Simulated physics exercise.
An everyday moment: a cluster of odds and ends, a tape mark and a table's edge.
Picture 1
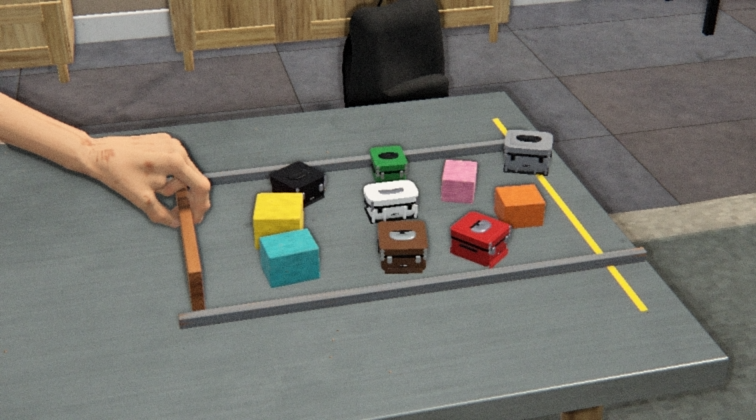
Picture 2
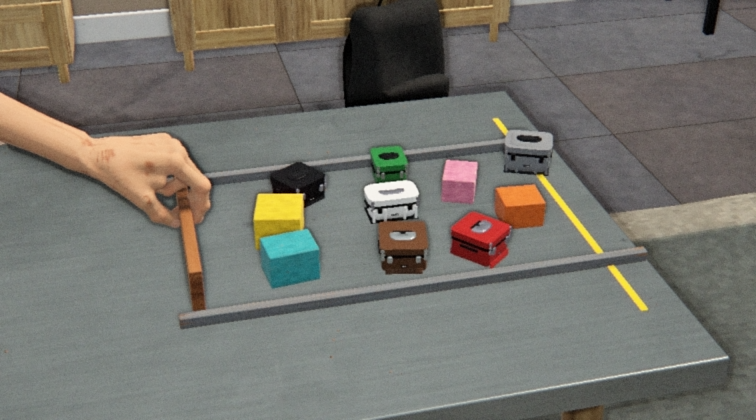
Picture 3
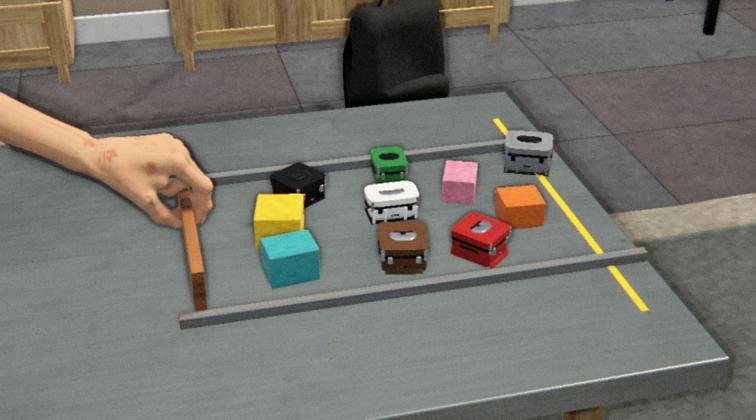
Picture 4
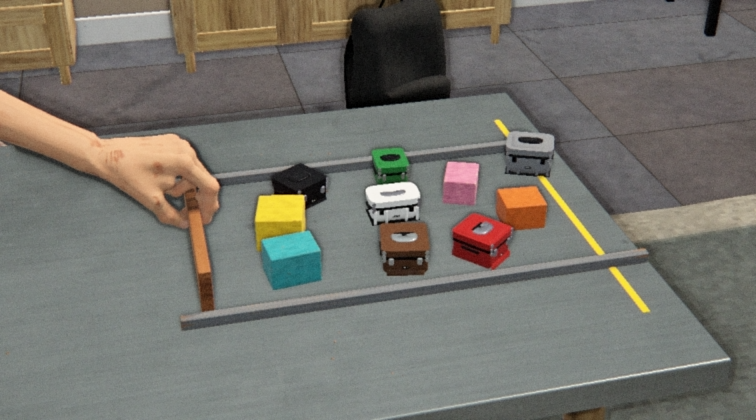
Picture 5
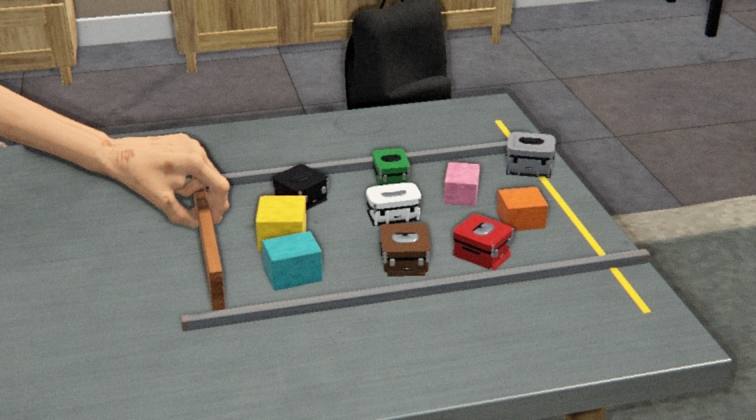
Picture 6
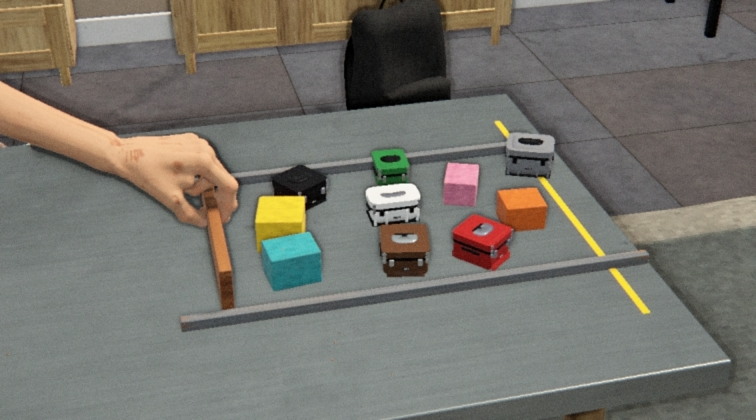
At the start, a hand holds a wooden board upright at the left of a group of small cases and coloured blocks, between two grey rails on a table. The hand then slides the board a short way right toward the yellow and teal blocks, while the cases and blocks stay virtually still.
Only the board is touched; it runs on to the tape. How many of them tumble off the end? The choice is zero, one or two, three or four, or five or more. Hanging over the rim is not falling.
The number that fall off is five or more.
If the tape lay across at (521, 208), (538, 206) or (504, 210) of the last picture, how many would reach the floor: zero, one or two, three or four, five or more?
In that order: 1 or 2; five or over; 1 or 2.
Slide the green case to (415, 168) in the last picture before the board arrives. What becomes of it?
From there it holds on.
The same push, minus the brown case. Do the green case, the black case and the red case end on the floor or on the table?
The green case stays on, the black case is kept, the red case tumbles off.
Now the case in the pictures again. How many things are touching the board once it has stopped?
The number is 4.
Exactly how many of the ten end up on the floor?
Exactly 6.
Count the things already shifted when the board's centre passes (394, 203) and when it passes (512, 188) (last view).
First 8, then 10.
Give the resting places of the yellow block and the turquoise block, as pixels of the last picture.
About (580, 184), and the other about (611, 219).
Early on, none off yet; grey case at rest near (530, 155); orange block at rest near (521, 210); pink block at rest near (461, 184).
A while later, none off yet; grey case at rest near (530, 155); orange block travelled a little near (533, 207); pink block travelled about its own width near (505, 175).
Further along, none off yet; grey case travelled a little near (542, 149); orange block travelled well along near (611, 198); pink block travelled well along near (552, 167).
Finally, the number that fall off is five or more; lost, brown case, white case, red case, pink block, orange block and grey case.
